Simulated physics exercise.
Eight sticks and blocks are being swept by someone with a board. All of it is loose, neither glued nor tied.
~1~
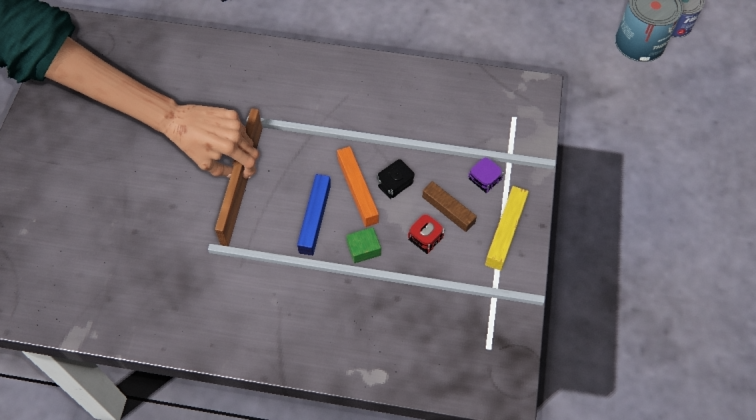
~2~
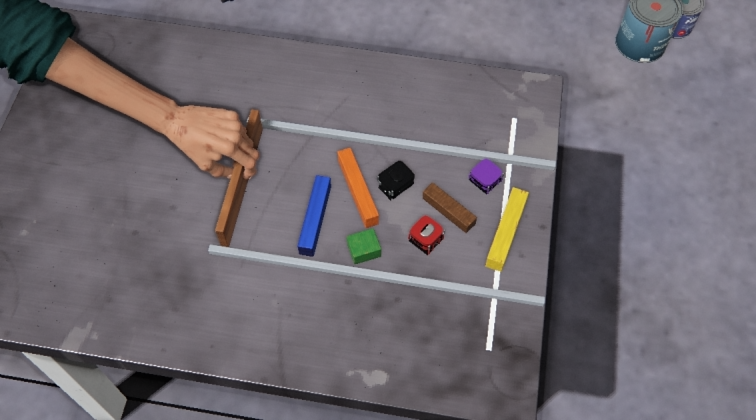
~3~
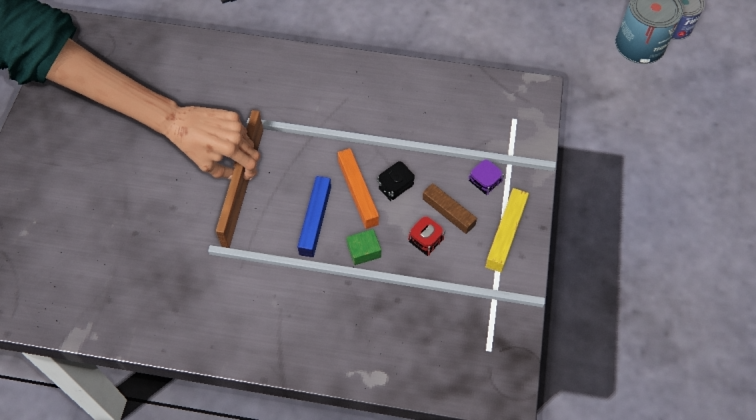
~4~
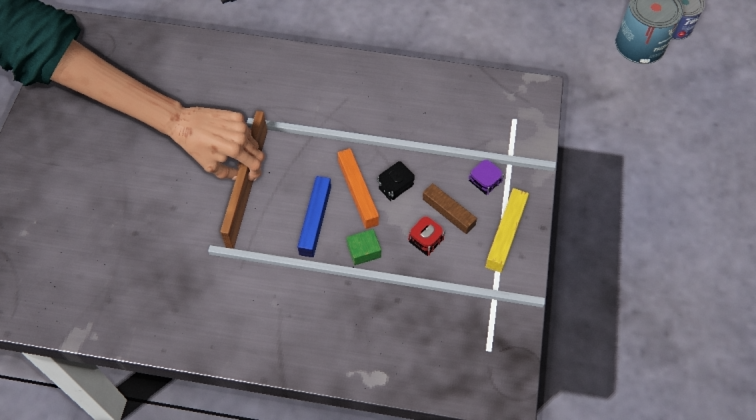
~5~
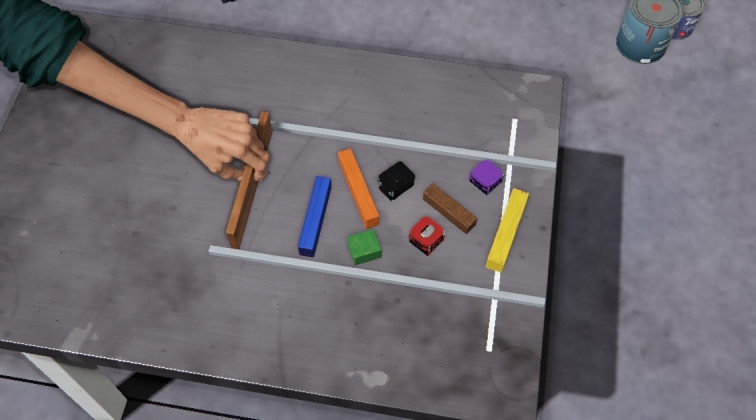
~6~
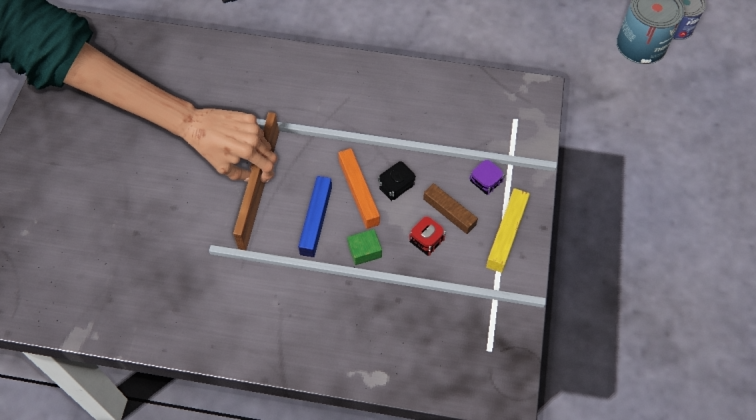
To begin with, a hand holds a brown board upright at the left of a gray table, with loose colored sticks and blocks lying between two pale rails. The hand then slides the board slightly to the right, still short of the blue stick, while the pieces stay essentially still.
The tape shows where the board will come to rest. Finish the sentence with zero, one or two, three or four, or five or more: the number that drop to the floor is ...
The number that drop to the floor is one or two.
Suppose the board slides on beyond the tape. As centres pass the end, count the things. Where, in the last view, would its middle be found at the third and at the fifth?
(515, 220), later (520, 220).
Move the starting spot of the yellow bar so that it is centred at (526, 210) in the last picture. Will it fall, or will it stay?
It topples off.
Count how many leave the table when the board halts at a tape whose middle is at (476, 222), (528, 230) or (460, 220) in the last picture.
0, 6, 0.
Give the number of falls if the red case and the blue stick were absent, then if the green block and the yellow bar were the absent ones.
1 and 1.
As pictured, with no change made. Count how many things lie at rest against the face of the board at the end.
The count is 2.
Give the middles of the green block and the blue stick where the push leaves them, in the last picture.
The green block stops around (528, 283); the blue stick around (509, 246).
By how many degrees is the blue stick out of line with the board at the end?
Roughly 0°.
Early on, none off yet; yellow bar at rest near (508, 230); purple case at rest near (487, 177); brown bar at rest near (450, 209).
A while later, none off yet; yellow bar at rest near (508, 230); purple case at rest near (487, 177); brown bar moving near (457, 208).
Further along, none off yet; yellow bar travelled a little near (528, 233); purple case travelled well along near (534, 177); brown bar travelled about its own width near (506, 209).
Finally, the number that fall off is one or two; lost, purple case and yellow bar.
